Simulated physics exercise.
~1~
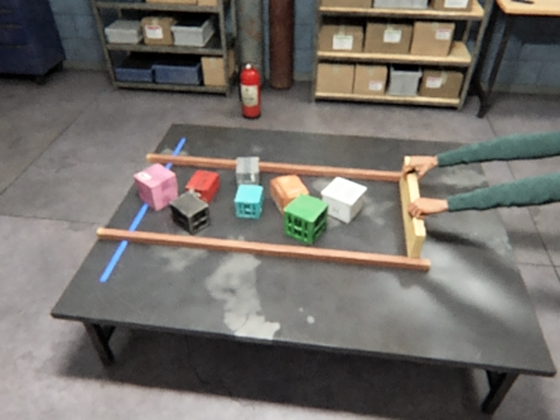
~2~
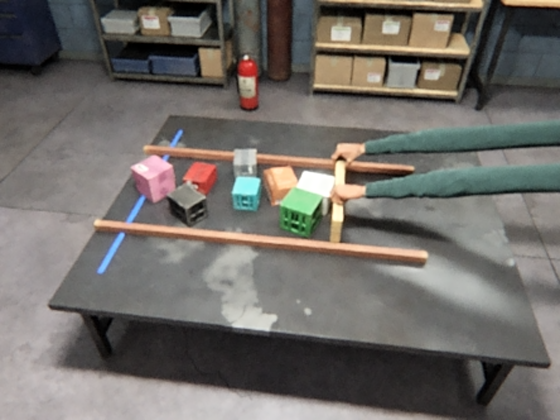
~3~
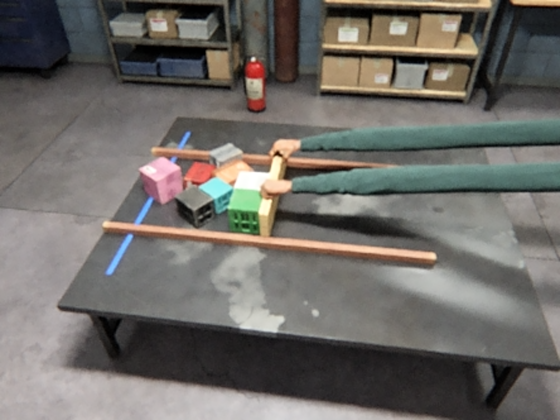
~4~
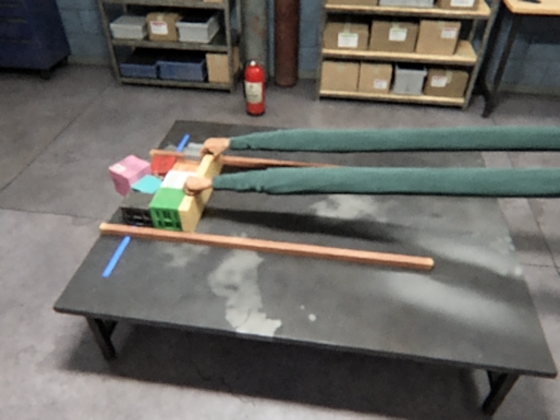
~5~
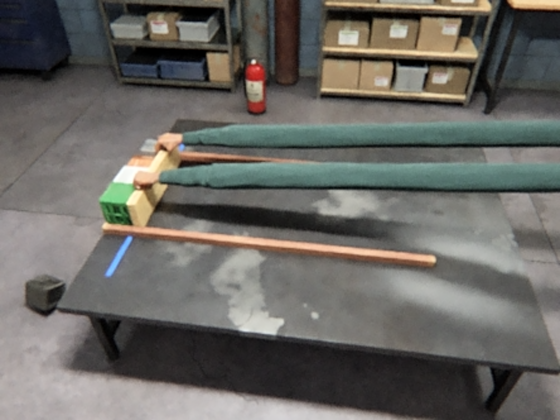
Two green-sleeved arms reach in from the right over a low dark table in a workshop, seen from above, with shelves of boxes and a red extinguisher behind. The hands hold an upright wooden plank between two reddish rails, facing scattered packages, with pink, red and black ones toward the left and turquoise, orange, green, white and grey ones nearer the plank. The plank slides left, gathering the white and green packages, then pressing the group past a blue tape line. Finally the plank stops near the left edge, with the green, white and orange packages still against it, while the black crate lies on the floor and the pink, red and turquoise ones are gone from the table.
